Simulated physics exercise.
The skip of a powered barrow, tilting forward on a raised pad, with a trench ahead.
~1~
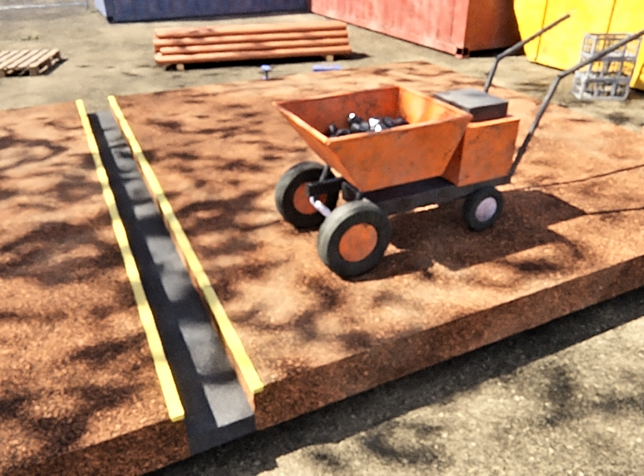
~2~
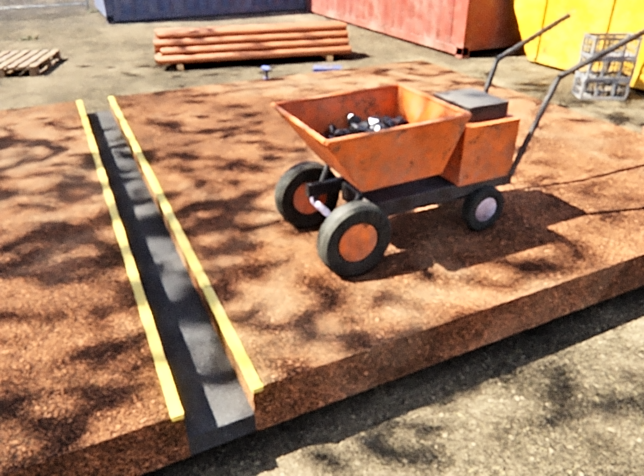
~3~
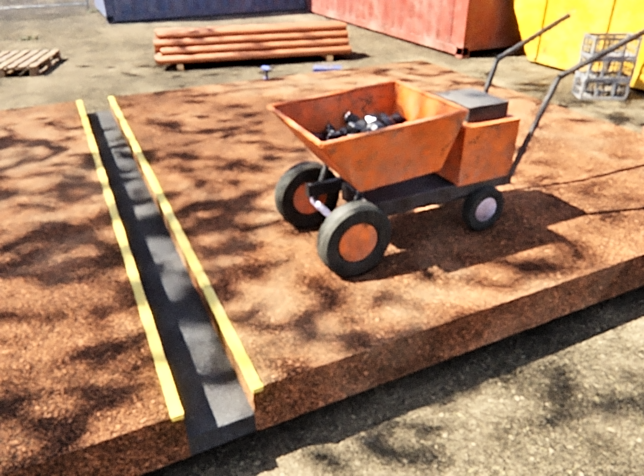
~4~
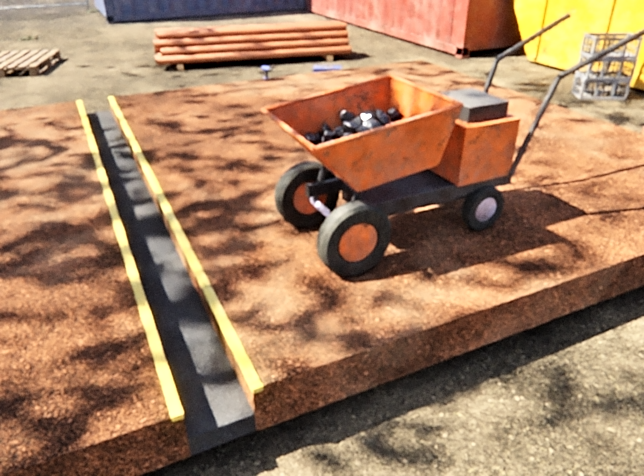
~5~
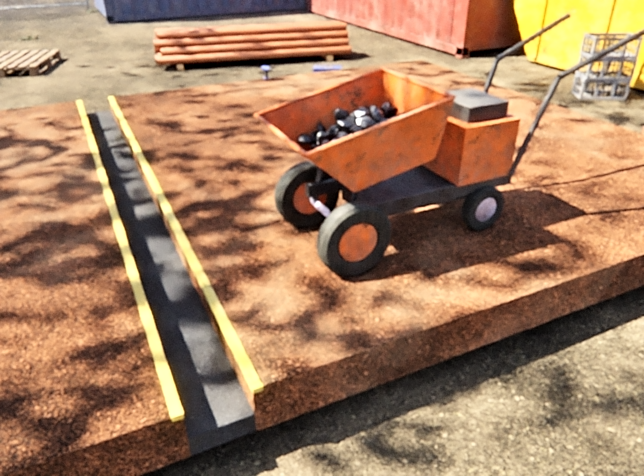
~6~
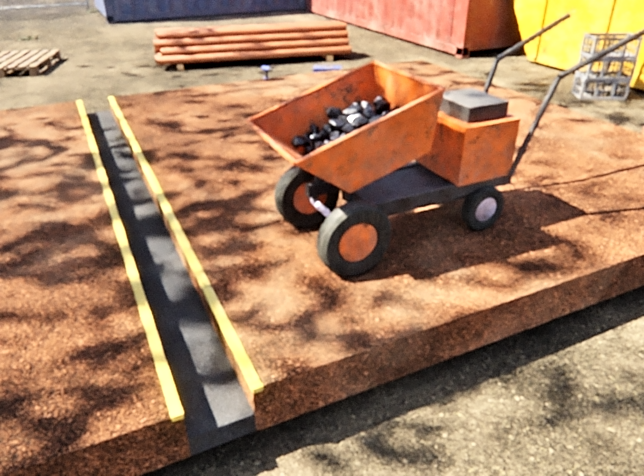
An orange barrow's skip, loaded with black lumps, gradually tilts forward toward the left.
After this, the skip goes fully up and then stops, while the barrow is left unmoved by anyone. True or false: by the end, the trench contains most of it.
True.
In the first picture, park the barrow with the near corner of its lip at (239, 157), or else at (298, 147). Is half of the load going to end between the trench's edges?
The lesser portion first, the greater portion second.
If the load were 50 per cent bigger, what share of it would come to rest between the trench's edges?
Roughly 70 percent.
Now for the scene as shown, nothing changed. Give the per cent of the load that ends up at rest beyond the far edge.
It comes to close to 0 %.
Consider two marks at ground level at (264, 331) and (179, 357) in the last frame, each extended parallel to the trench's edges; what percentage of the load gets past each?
Close to 100 per cent, then close to 20 per cent.
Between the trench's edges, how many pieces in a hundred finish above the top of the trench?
10 per cent or thereabouts.
Just after the last frame, skip tipped steeply; every one in the skip.
A moment on, skip tipped right over; almost all in the skip; about a tenth short of the trench.
Further on, skip tipped right over; roughly a quarter in the skip; roughly a quarter short of the trench; roughly two thirds in or heaped over the trench.
When it is over, skip tipped right over; roughly a quarter short of the trench; the larger part in or heaped over the trench; not one beyond it.
